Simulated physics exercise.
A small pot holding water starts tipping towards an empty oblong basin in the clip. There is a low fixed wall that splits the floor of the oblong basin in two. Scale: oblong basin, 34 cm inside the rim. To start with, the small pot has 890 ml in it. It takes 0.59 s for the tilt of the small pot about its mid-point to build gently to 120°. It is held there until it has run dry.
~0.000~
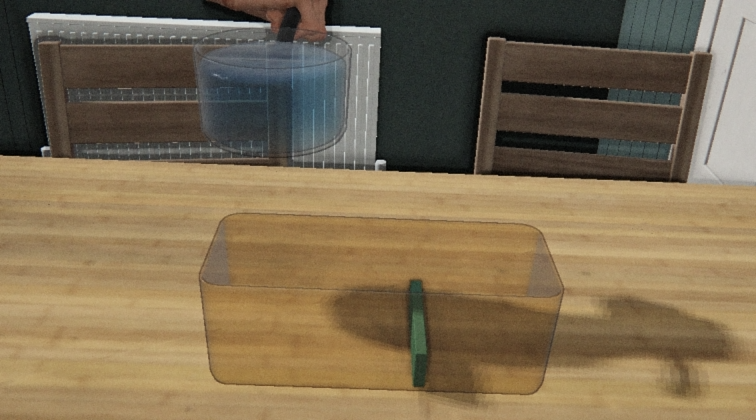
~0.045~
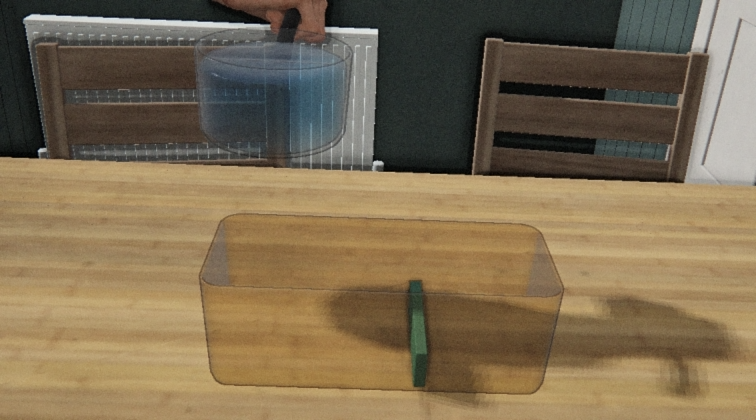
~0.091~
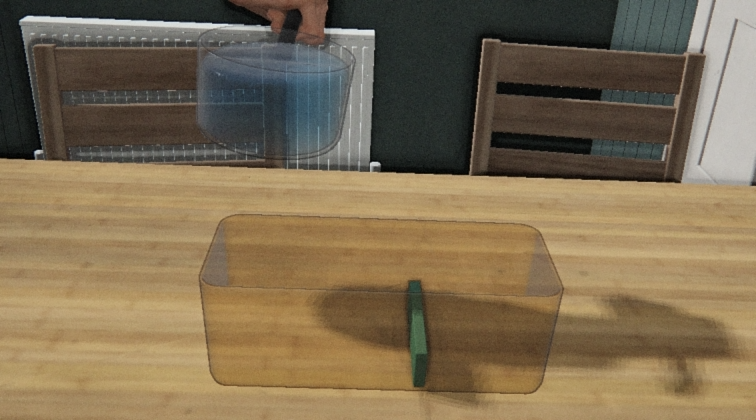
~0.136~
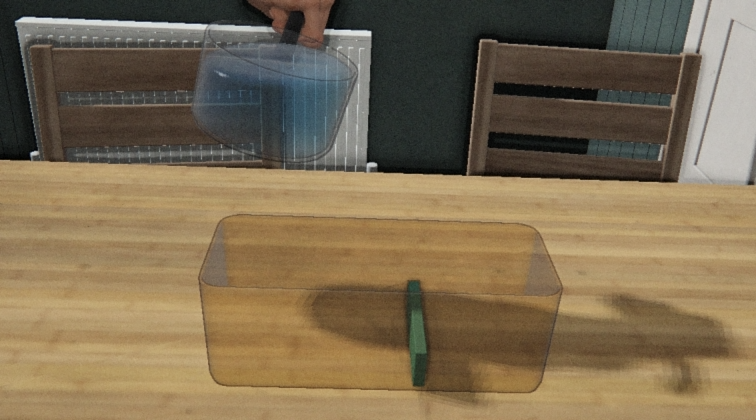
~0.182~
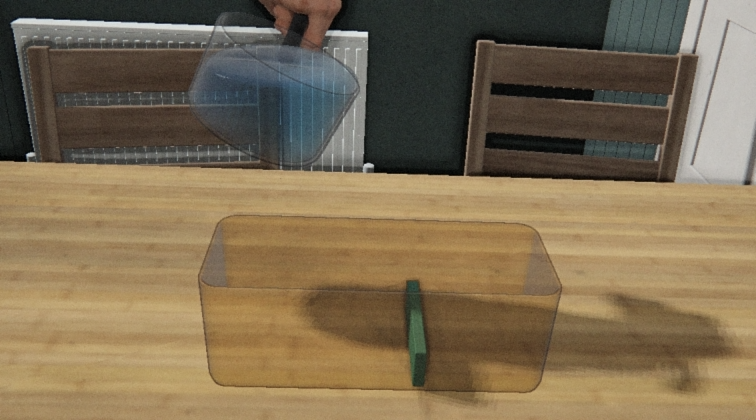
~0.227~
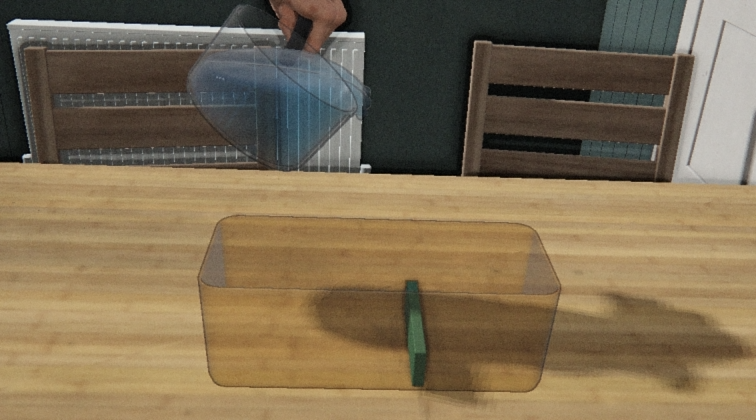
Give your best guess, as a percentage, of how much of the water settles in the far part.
I would say 27 per cent of it settles there.
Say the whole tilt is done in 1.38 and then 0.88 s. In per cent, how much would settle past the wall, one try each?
55 in a hundred, followed by 40 in a hundred.
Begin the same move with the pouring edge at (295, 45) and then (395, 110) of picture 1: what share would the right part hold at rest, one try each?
About 20 %, then about 45 %.
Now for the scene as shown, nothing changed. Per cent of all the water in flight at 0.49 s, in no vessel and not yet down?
It comes to about 46 percent.
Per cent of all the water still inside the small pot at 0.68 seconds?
Roughly 1 per cent.
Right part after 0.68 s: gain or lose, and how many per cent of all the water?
Result: An increase, close to 2.
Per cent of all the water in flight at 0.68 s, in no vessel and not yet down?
Something like 8 per cent of the total.
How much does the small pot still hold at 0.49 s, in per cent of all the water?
I'd estimate some 18 % remains.
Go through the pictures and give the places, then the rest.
Tilt 0°; pouring edge (350, 52); surface from (201, 56) to (347, 62); the oblong basin's rim runs from (212, 247) to (551, 260); the wall's top is at (418, 316), in the first frame.
Tilt 2°; pouring edge (351, 55); surface from (202, 56) to (348, 63), in the second frame.
Tilt 7°; pouring edge (354, 63); surface from (204, 55) to (350, 66), in the third frame.
Tilt 15°; pouring edge (356, 74); surface from (205, 55) to (354, 70), in the fourth frame.
Tilt 26°; pouring edge (358, 90); surface from (202, 61) to (351, 78); 2 per cent is over the edge, in the fifth frame.
Tilt 39°; pouring edge (355, 108); surface from (199, 61) to (345, 90); 6 per cent is over the edge, in the sixth frame.
After 0.49 s the tilt is 111° and 19 per cent is still to pour, 18 is left of the wall and 17 right of it.
After 0.68 s the tilt is 120° and 1 per cent is still to pour, 66 is left of the wall and 24 right of it.
After 0.87 s the tilt is 120° and 0 per cent is still to pour, 63 is left of the wall and 26 right of it.
After 1.09 s the tilt is 120° and 0 per cent is still to pour, 67 is left of the wall and 27 right of it.
In the end 67 per cent lies left of the wall, 27 right of it and 6 outside.
